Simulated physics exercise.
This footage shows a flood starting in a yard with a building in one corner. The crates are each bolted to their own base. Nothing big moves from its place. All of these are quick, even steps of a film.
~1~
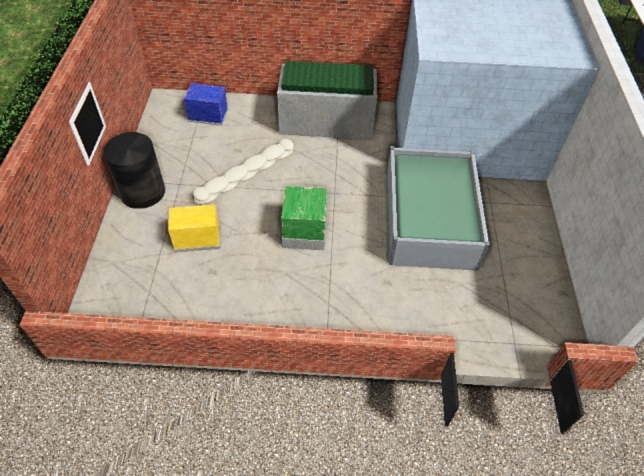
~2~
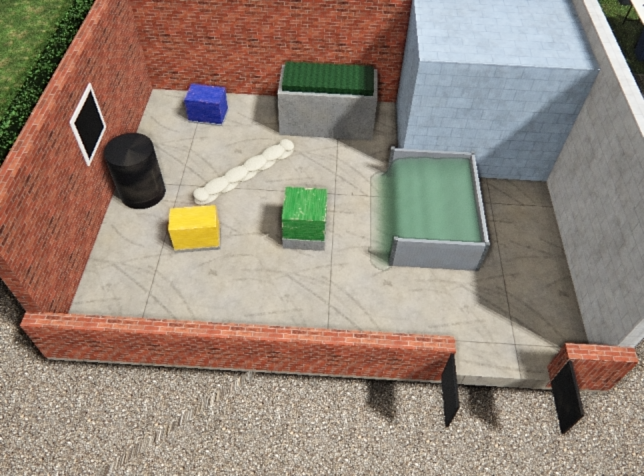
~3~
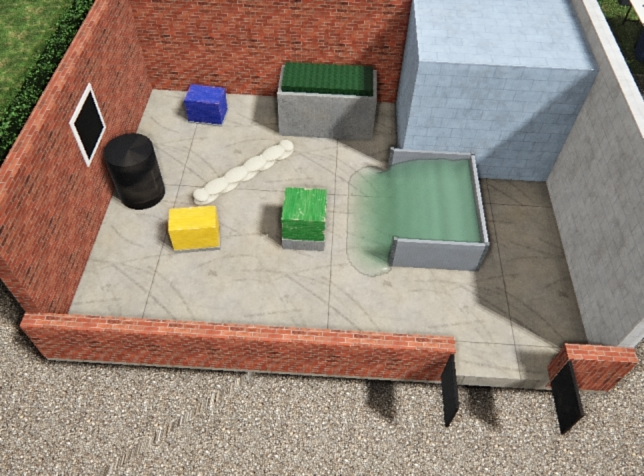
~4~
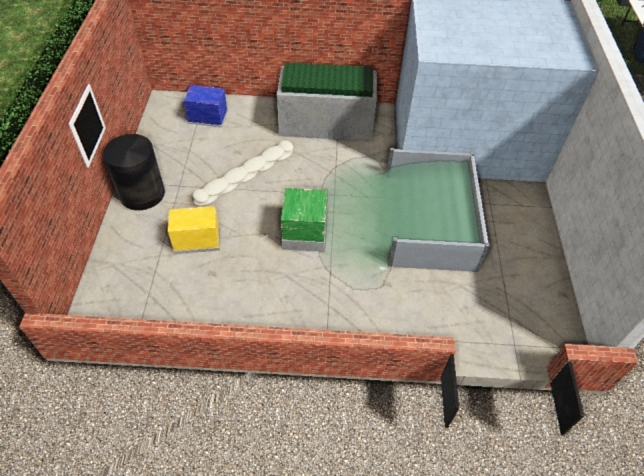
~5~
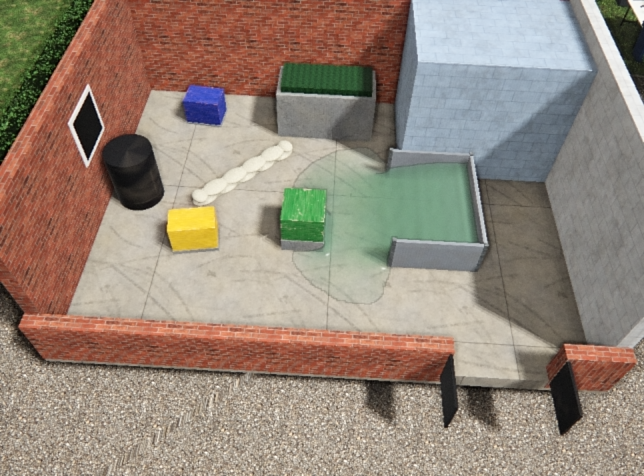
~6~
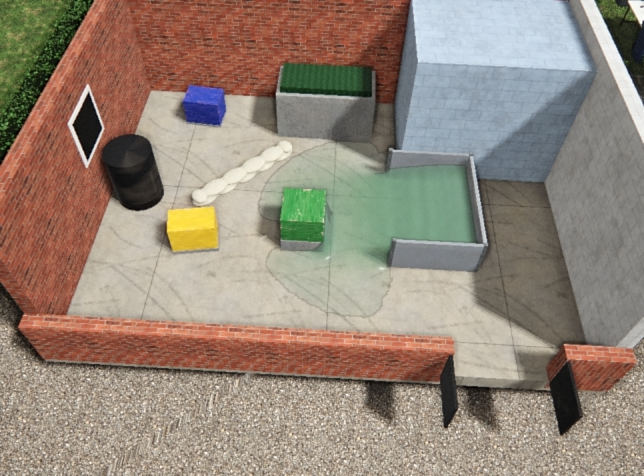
Green-tinted water pouring from the open left side of a grey tank, spreading across a walled yard and around a green block.
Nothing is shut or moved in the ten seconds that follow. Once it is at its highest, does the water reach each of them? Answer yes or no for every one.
Blue crate: Yes, it gets wet; green crate: Yes, it gets wet; yellow crate: Yes, it gets wet.
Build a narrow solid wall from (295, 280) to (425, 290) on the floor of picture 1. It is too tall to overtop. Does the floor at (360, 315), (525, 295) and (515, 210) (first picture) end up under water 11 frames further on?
As listed: Dry, no water, dry.
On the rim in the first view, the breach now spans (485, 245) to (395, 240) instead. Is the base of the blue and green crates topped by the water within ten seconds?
My reading: Blue stays untouched, green stays untouched.
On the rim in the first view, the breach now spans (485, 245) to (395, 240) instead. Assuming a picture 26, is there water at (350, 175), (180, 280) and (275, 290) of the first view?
Going through them in turn: Still unsoaked, then reached by the flood, then reached by the flood.
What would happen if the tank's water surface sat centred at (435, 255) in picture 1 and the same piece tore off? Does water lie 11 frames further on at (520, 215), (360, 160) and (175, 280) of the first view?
The first spot is not reached, the second inundated, and the third inundated.
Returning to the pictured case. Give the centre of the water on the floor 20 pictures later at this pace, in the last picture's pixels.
(284, 231).
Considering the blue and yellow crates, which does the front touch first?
It's the yellow crate here.
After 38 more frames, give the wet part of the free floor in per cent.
It comes to roughly 80 in a hundred.
A moment on, water covers 30 % of the floor; the blue crate not reached, the green crate water round its plinth, the yellow crate water round its plinth.
Next, water covers 45 % of the floor; the blue crate water round its plinth, the green crate water round its plinth, the yellow crate water round its plinth.
Then, water covers 65 % of the floor; the blue crate water round its plinth, the green crate water round its plinth, the yellow crate water round its plinth.
Later, water covers 80 % of the floor; the blue crate water round its plinth, the green crate water round its plinth, the yellow crate water round its plinth.
In the end, water covers 95 % of the floor; the blue crate was topped, the green crate was topped, the yellow crate was topped.
